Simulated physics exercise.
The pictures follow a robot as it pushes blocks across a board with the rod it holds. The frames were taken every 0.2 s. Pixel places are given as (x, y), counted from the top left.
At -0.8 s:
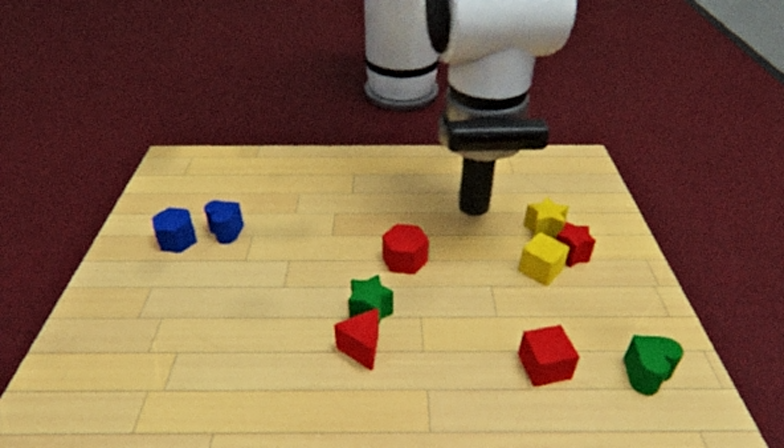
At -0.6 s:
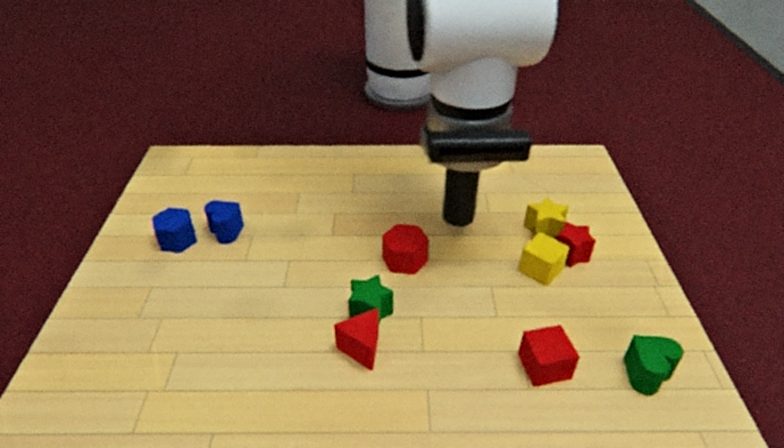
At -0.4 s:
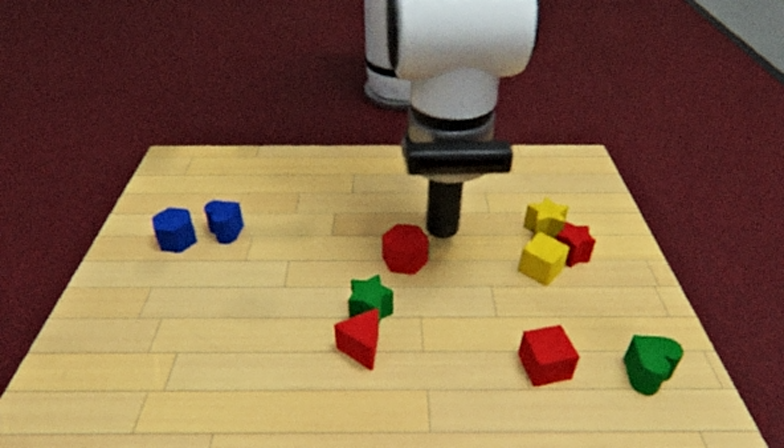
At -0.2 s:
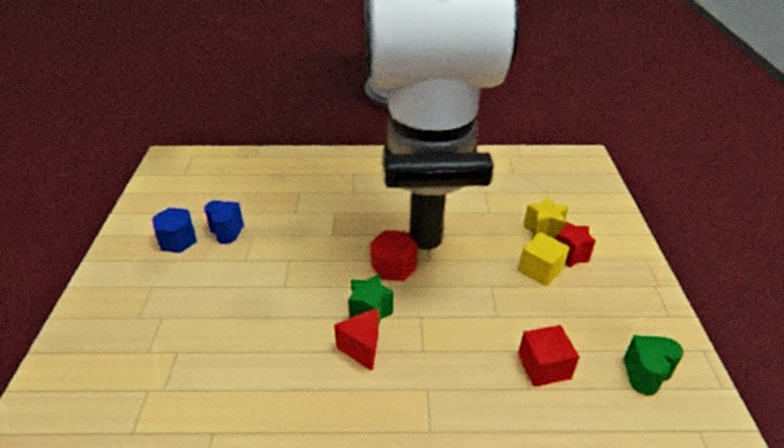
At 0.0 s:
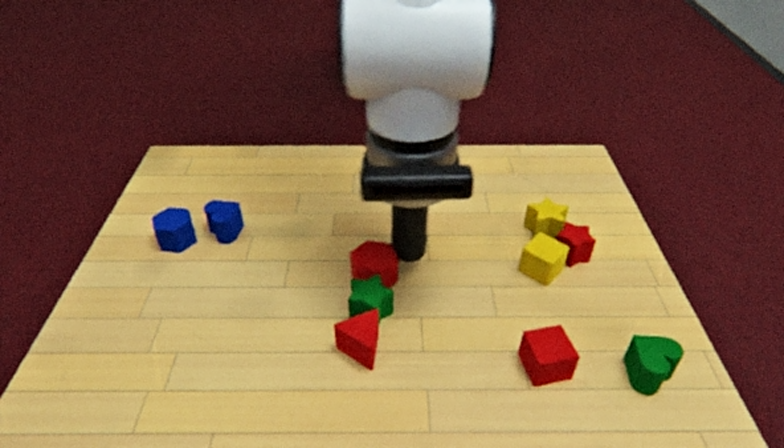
To begin with, a robot arm holds a dark rod upright over a wooden board, between a red hexagon and a cluster of yellow and red blocks. The rod moves left and toward the viewer, meets the hexagon, and pushes it a short way left, close behind the green star.
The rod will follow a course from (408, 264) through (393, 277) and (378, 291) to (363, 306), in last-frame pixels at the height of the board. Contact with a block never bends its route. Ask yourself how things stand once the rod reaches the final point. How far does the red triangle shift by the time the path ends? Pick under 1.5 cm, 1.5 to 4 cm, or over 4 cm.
The shift is below 1.5 cm.
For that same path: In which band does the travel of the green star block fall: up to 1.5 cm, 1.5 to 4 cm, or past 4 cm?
The best fit is 1.5 to 4 cm.
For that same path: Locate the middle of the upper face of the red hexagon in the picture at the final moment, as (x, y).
Its top middle: (325, 272).
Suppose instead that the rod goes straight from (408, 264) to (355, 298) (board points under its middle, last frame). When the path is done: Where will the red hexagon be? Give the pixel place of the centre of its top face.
At pixel (312, 276).
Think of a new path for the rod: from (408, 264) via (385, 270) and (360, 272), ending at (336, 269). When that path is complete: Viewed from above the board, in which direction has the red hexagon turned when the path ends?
It makes a counterclockwise turn.
The first path, step by step. Halfway along, rod at (385, 271); green star block at (366, 292), turned 15° anticlockwise; red hexagon at (344, 266).
At the end, rod at (363, 293); red triangle at (361, 336); green star block at (350, 309), turned 40° anticlockwise; red hexagon at (325, 272), turned 45° clockwise.
